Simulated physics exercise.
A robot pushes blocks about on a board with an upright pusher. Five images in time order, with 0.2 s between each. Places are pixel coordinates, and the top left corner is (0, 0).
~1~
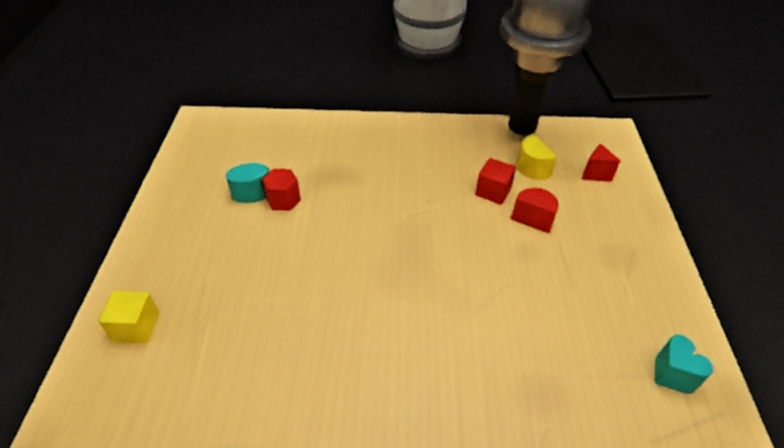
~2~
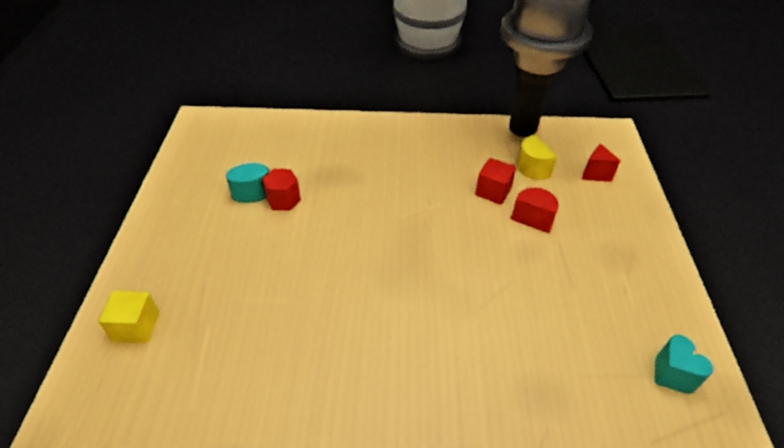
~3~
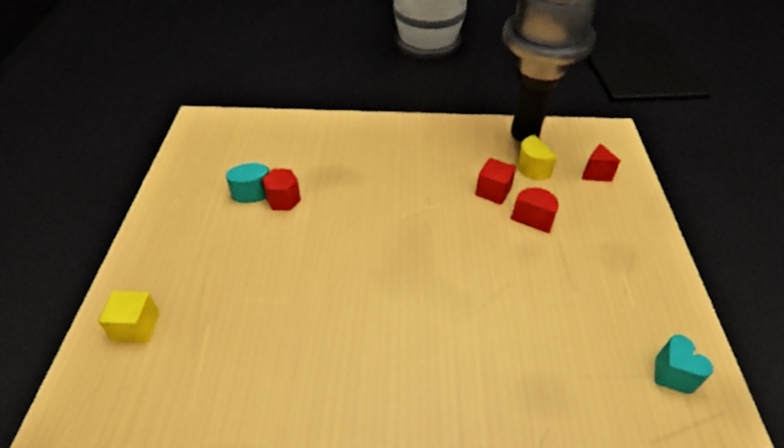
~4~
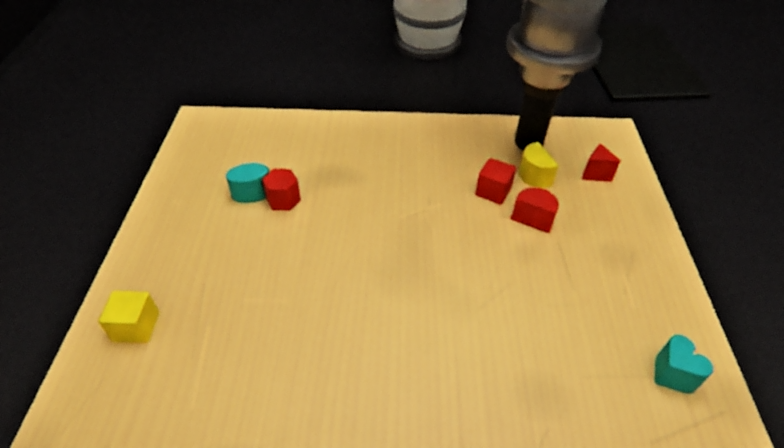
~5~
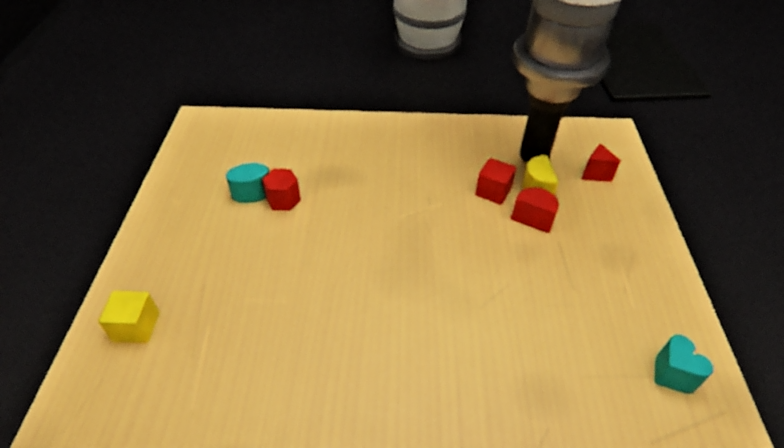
The video shows a robot's upright pusher beside a yellow block near the top of a board with scattered red, yellow and teal blocks; it barely moves at first, then nudges the yellow block slightly downward toward a red half-round block.
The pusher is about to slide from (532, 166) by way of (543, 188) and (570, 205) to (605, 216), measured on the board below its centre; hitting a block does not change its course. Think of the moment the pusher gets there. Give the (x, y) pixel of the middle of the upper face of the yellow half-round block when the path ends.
My prediction: (558, 203).
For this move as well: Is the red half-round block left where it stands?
The answer is no.
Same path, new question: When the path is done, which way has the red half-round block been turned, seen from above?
It ends up turned clockwise.
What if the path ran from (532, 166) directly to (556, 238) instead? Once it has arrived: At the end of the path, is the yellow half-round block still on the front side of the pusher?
Answer: Yes.
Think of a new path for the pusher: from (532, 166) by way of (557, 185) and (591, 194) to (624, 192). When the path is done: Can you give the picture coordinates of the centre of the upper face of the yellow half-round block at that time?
Roughly at (556, 186).
On the path given first. One third of the way, pusher at (546, 179); red half-round block at (536, 213); yellow half-round block at (548, 191), turned 25° clockwise.
Two thirds of the way, pusher at (574, 196); red half-round block at (532, 218), turned 25° clockwise; yellow half-round block at (558, 203), turned 55° clockwise.
At the end, pusher at (609, 206); red square piece unmoved; red half-round block at (532, 218), turned 25° clockwise; yellow half-round block at (558, 203), turned 55° clockwise.
